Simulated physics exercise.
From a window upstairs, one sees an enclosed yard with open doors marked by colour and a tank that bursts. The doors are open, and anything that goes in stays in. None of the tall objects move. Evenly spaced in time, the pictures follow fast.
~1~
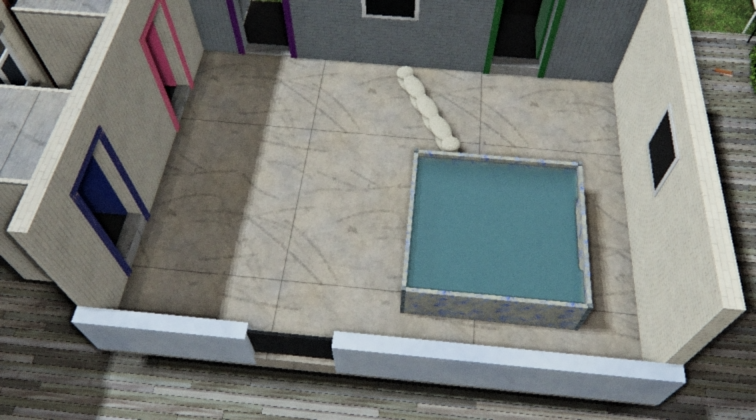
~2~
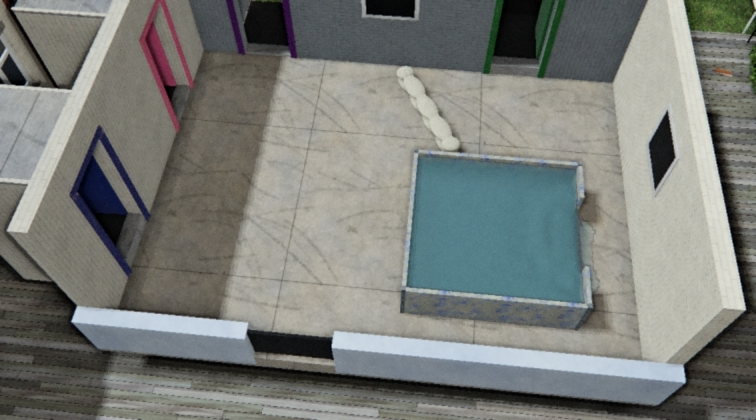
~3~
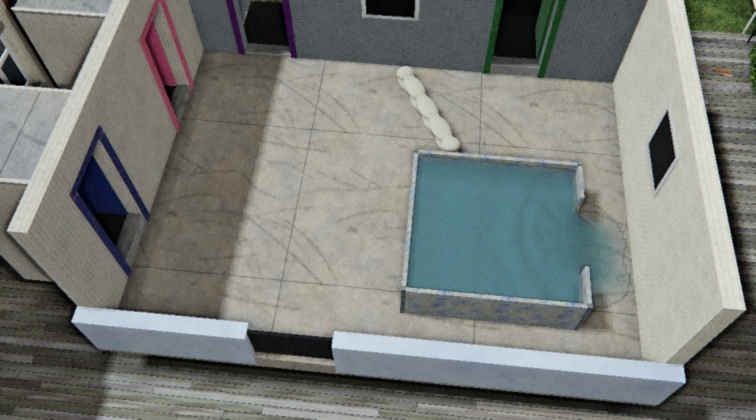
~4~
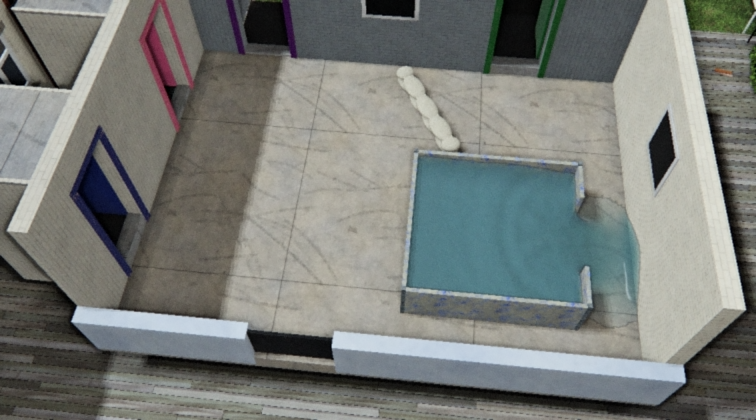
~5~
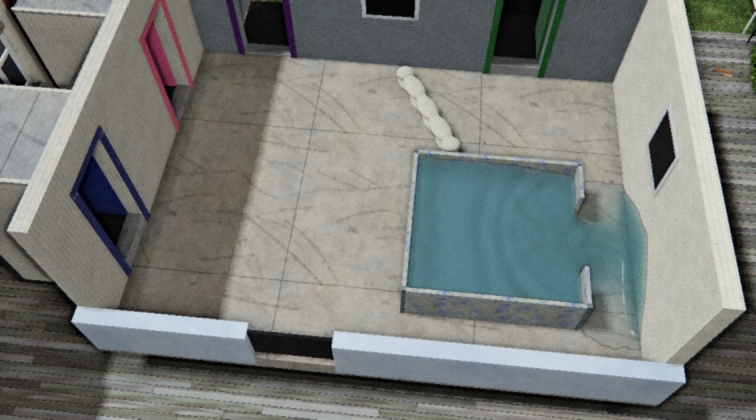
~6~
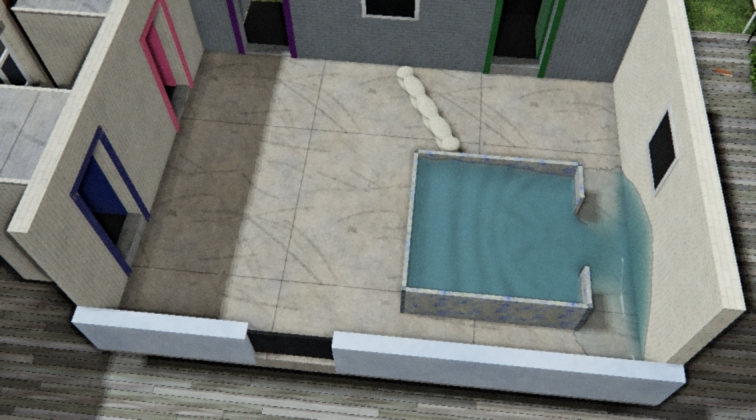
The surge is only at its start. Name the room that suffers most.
Purple.
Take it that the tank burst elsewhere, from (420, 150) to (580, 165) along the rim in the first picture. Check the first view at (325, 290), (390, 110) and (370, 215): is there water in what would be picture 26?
Untouched, soaked, untouched.
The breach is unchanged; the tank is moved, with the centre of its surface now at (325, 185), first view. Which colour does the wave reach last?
It's the door marked pink.
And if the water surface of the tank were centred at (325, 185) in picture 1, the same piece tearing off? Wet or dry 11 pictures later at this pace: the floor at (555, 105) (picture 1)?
It is soaked at that point.
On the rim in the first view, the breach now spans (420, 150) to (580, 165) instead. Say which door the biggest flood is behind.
My answer: The green-painted one.
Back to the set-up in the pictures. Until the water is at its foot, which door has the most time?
Last is the pink-painted one.
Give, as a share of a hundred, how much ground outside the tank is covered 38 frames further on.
My estimate is close to 75 per cent.
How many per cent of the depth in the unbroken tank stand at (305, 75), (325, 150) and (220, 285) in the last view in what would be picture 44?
I'd say close to 2, 0 and 6 percent.
A moment on, water covers 15 % of the floor; pink door not reached, green door not reached, purple door not reached, blue door not reached.
Next, water covers 25 % of the floor; pink door not reached, green door wet at the sill, nothing in, purple door not reached, blue door not reached.
Then, water covers 45 % of the floor; pink door not reached, green door a trickle in, purple door not reached, blue door not reached.
Later, water covers 75 % of the floor; pink door wet at the sill, nothing in, green door a trickle in, purple door wet at the sill, nothing in, blue door wet at the sill, nothing in.
In the end, water covers 95 % of the floor; pink door wet at the sill, nothing in, green door a trickle in, purple door some in, blue door wet at the sill, nothing in; the purple door has let in the most.
